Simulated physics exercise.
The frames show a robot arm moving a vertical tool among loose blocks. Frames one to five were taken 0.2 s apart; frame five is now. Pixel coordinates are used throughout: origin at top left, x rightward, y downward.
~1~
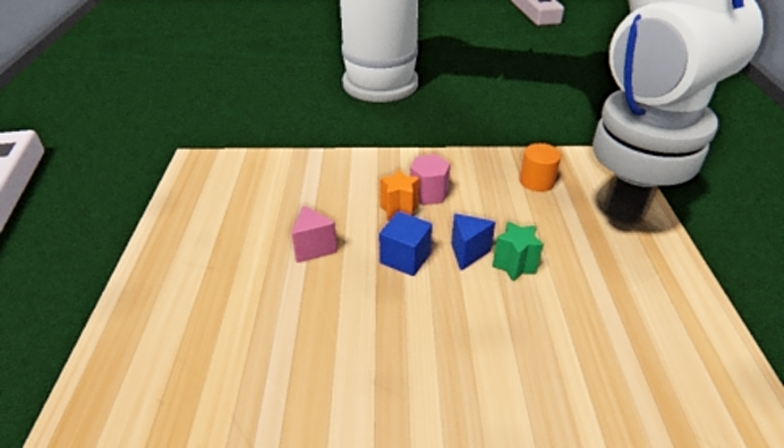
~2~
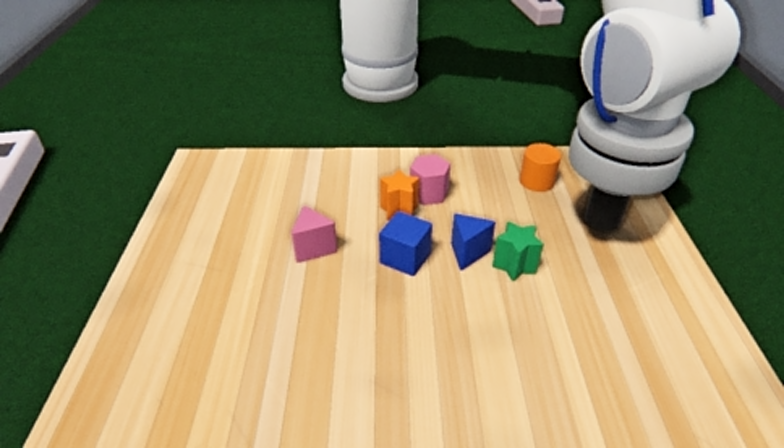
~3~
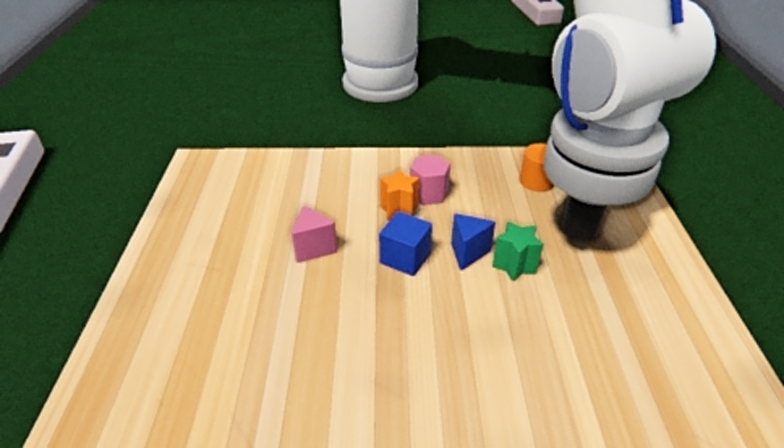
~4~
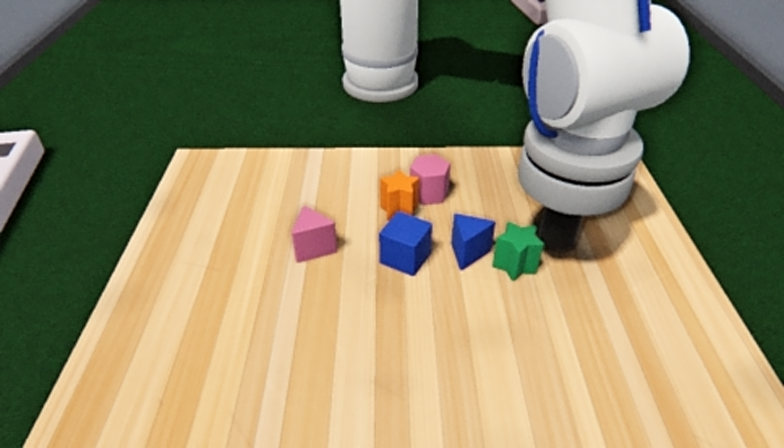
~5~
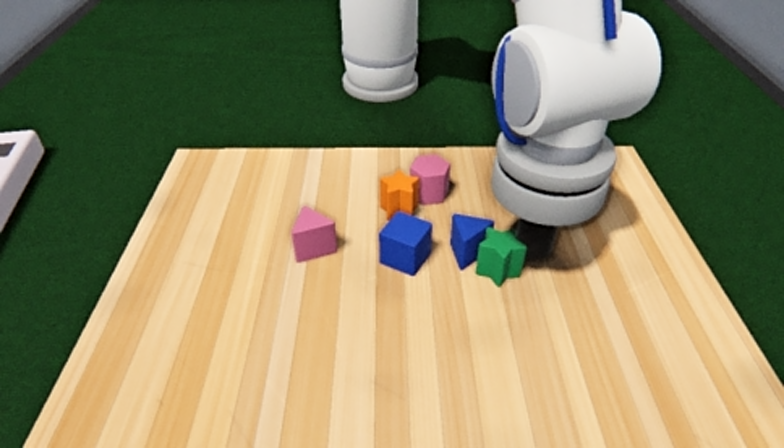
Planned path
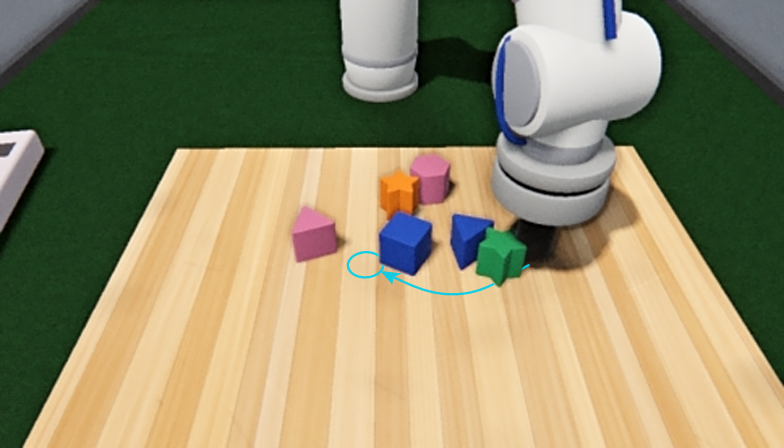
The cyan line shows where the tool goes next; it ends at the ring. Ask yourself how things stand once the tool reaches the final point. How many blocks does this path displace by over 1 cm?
I predict two.
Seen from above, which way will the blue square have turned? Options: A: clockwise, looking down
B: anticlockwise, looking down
(A)
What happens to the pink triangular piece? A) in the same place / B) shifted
I'll go with A - in the same place.
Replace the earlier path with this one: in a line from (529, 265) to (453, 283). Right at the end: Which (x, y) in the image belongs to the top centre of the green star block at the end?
Its top middle will sit at (422, 259).
Drawn move, from (529, 265) through (481, 289) and (419, 288) to (366, 264).
On the path given first. One third of the way, tool at (484, 272); blue triangular piece at (467, 223); green star block at (449, 262).
Two thirds of the way, tool at (419, 270); blue triangular piece at (467, 223); green star block at (384, 263).
At the end, tool at (365, 247); pink triangular piece still; blue square at (388, 212), turned 75° clockwise; blue triangular piece at (467, 223); green star block at (351, 258), turned 55° anticlockwise.
